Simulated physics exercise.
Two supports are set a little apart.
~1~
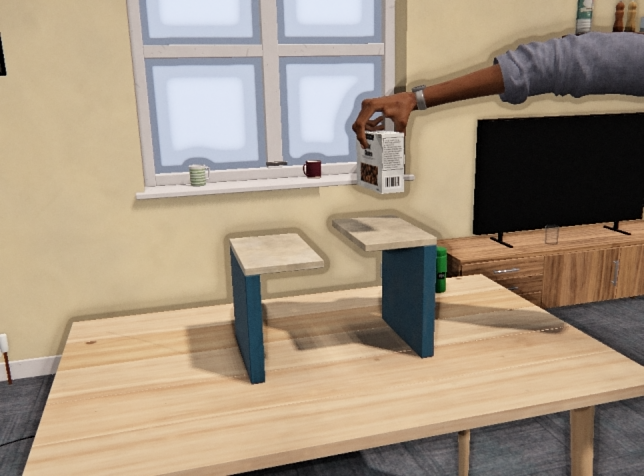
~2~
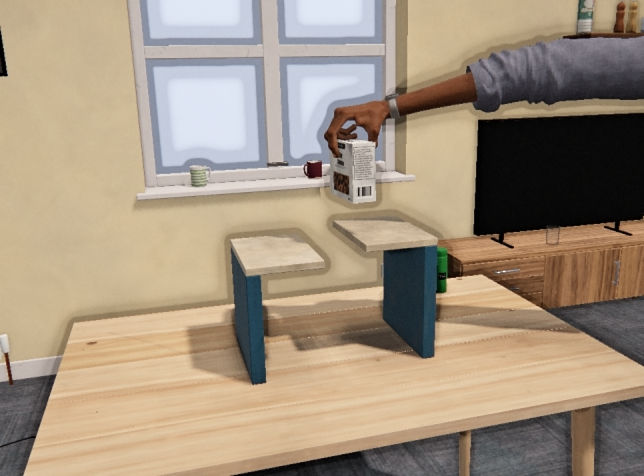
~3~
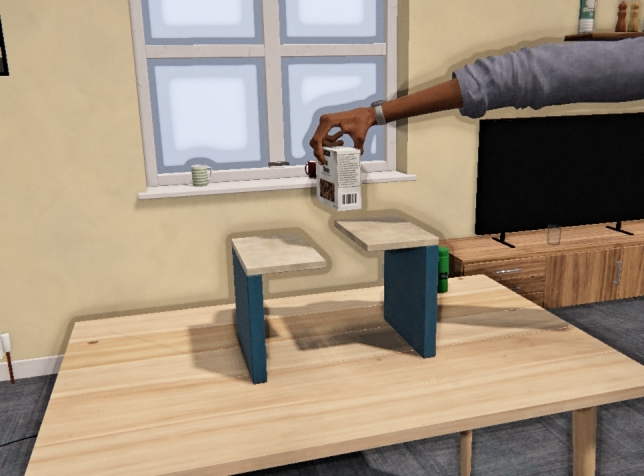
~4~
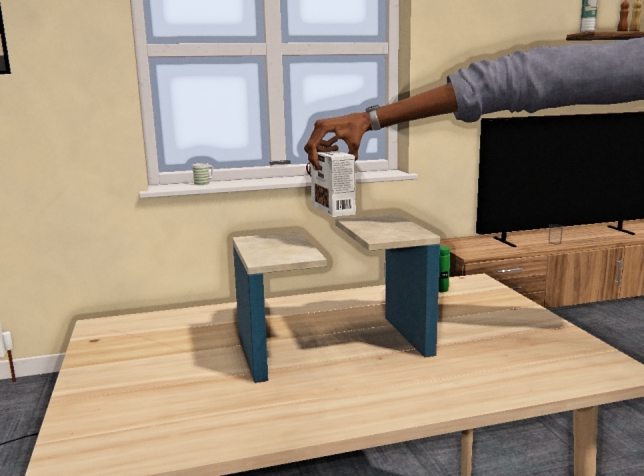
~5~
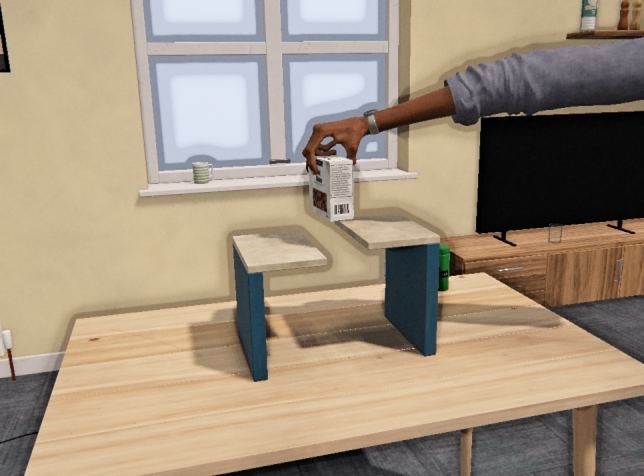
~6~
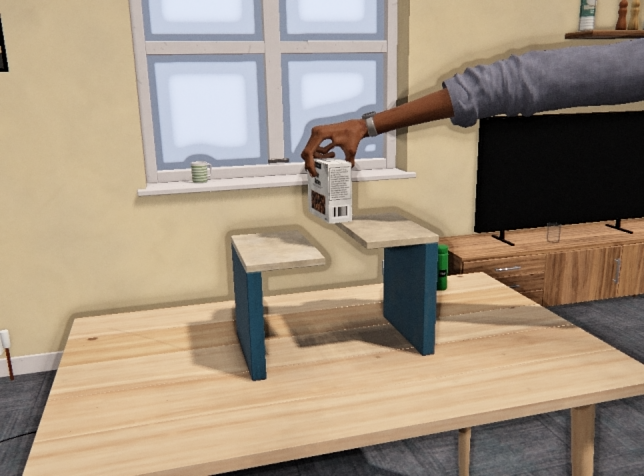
Hand moving a white packet leftward and lower above a gap between two table supports, then holding it nearly still.
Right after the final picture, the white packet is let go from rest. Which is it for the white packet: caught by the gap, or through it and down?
The white packet is through and down.
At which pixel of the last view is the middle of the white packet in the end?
It winds up at roughly (331, 319).
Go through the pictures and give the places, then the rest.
The first frame shows being brought over the gap; white packet (379, 160); green shaker (438, 270).
The second frame shows being brought over the gap; white packet (352, 169); green shaker (439, 270).
The third frame shows being brought over the gap; white packet (337, 176); green shaker (440, 270).
The fourth frame shows being brought over the gap; white packet (332, 182); green shaker (441, 269).
The fifth frame shows being brought over the gap; white packet (330, 186); green shaker (441, 268).
The sixth frame shows held still over the gap; white packet (329, 188); green shaker (440, 267).
Then, 0.30 s on from there, white packet shifted about its own width near (330, 275).
Then, 0.40 s on from there, white packet shifted well along near (331, 307).
Then, 0.50 s on from there, as before.
In the end, moved from the start, white packet; green shaker unmoved. At the end, from the last picture's camera, white packet near (331, 319). The packet reaches the table.
